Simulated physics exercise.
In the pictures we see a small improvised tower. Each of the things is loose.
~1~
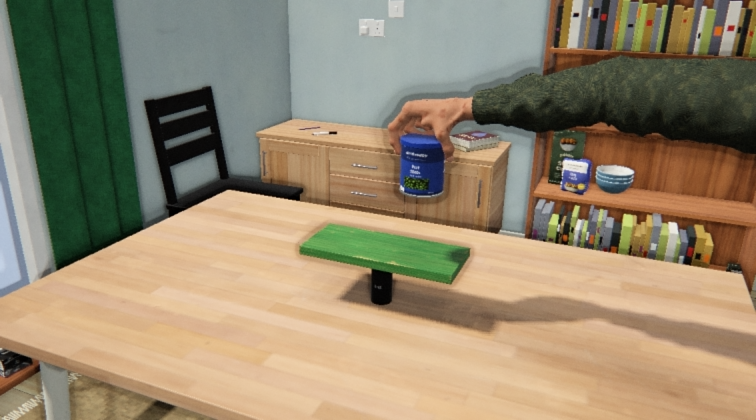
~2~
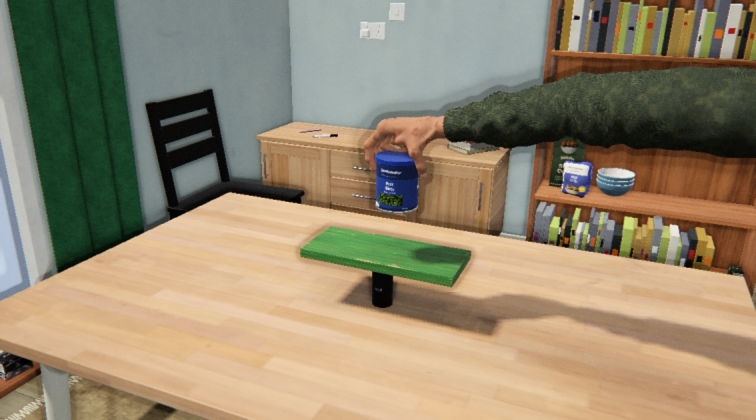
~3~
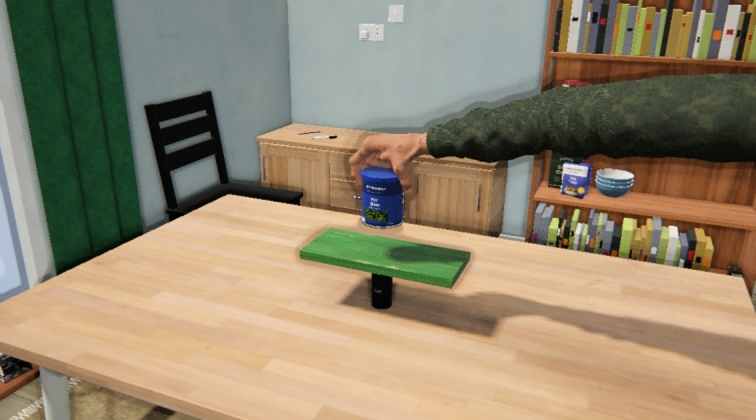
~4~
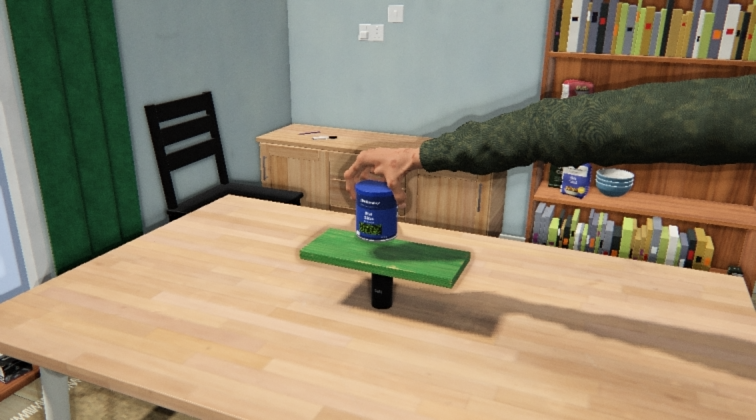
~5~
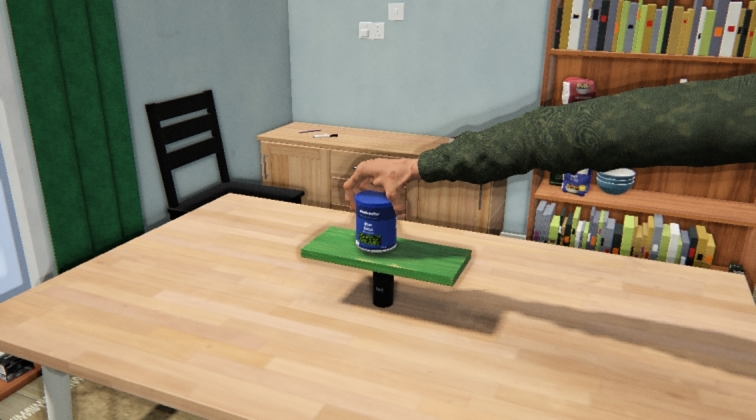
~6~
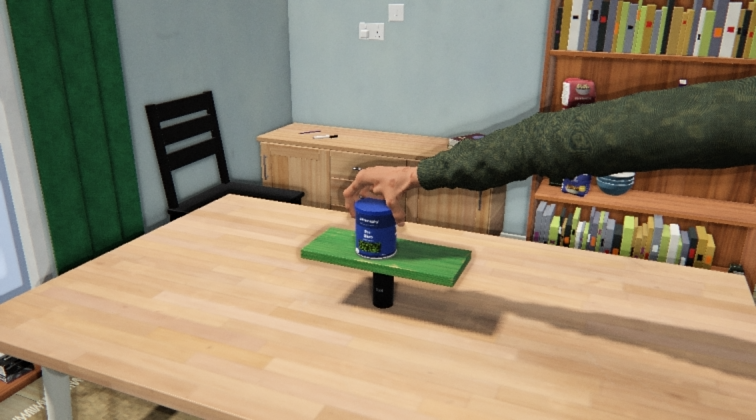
To begin with, a hand in a dark green sleeve holds a blue tin above a green board balanced on a small black cylinder on a wooden table. The hand lowers the tin, drifting slightly left, then sets it on the board and keeps hold of it.
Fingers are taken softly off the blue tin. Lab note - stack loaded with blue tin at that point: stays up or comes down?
Most likely nothing will tip.
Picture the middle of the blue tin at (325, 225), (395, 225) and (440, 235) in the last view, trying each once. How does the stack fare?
Try one - toppled; try two - upright; try three - toppled.
Then, 0.20 s after the last picture, nothing has stirred.
Then, 0.50 s after the last picture, blue tin resting near (376, 229).
At rest, all 3 in place. Seen from the same camera at the end, blue tin near (376, 229). The stack stays up.
